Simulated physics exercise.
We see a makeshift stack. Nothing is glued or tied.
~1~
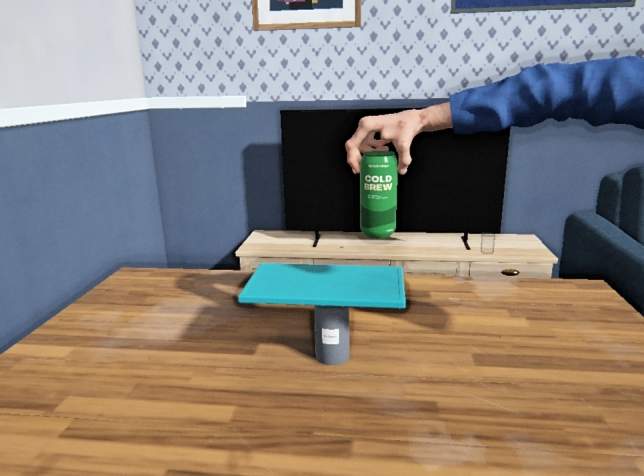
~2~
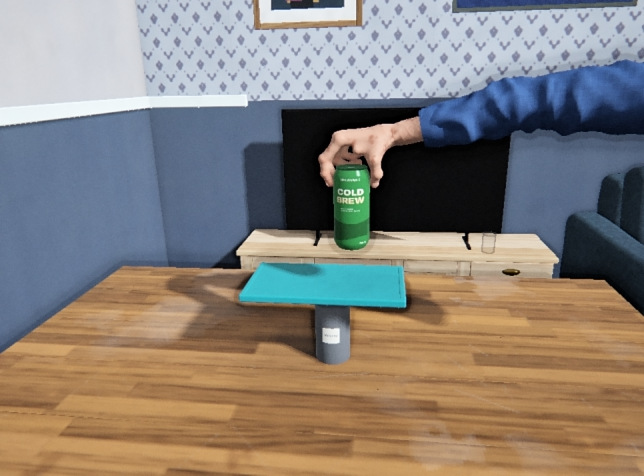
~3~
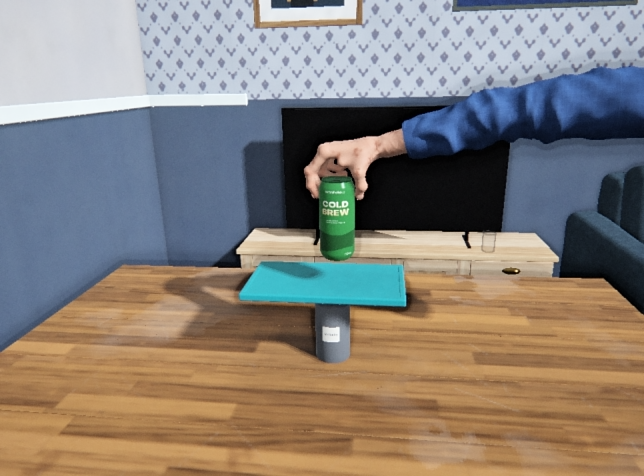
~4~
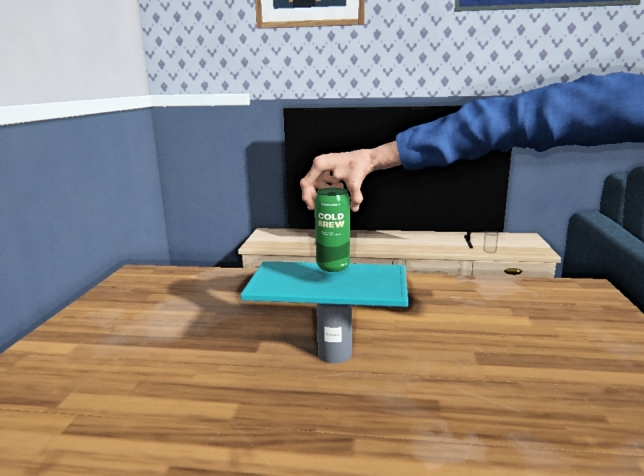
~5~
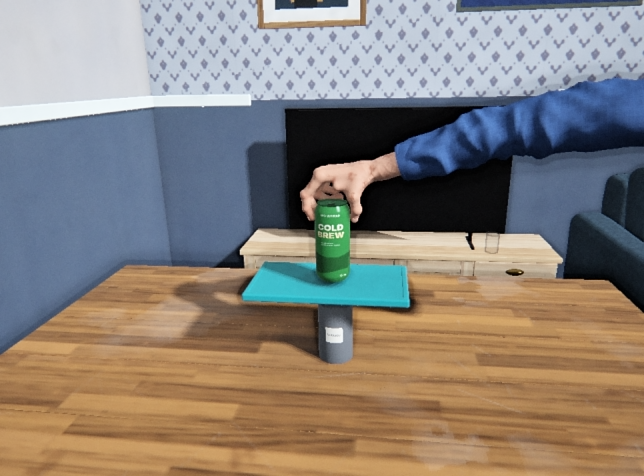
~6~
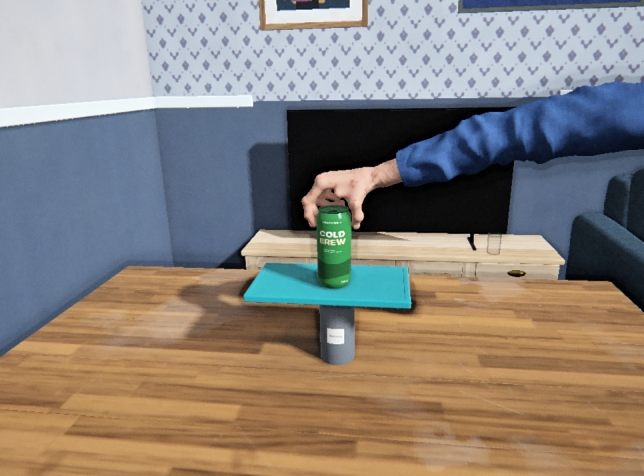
In a blue-walled room, a hand in a blue sleeve moves a green cold brew can left and lowers it onto a teal board resting on a grey jar on a wooden table, keeping its fingers on the can's top.
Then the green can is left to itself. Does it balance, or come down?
Outcome: The stack stays up.
Then, 0.50 s past the last view, nothing moves.
Then, 1.10 s past the last view, green can resting near (334, 248).
Finally, all 3 still in place. Final places as the last picture's camera would see them, green can near (334, 248). The stack keeps its balance.
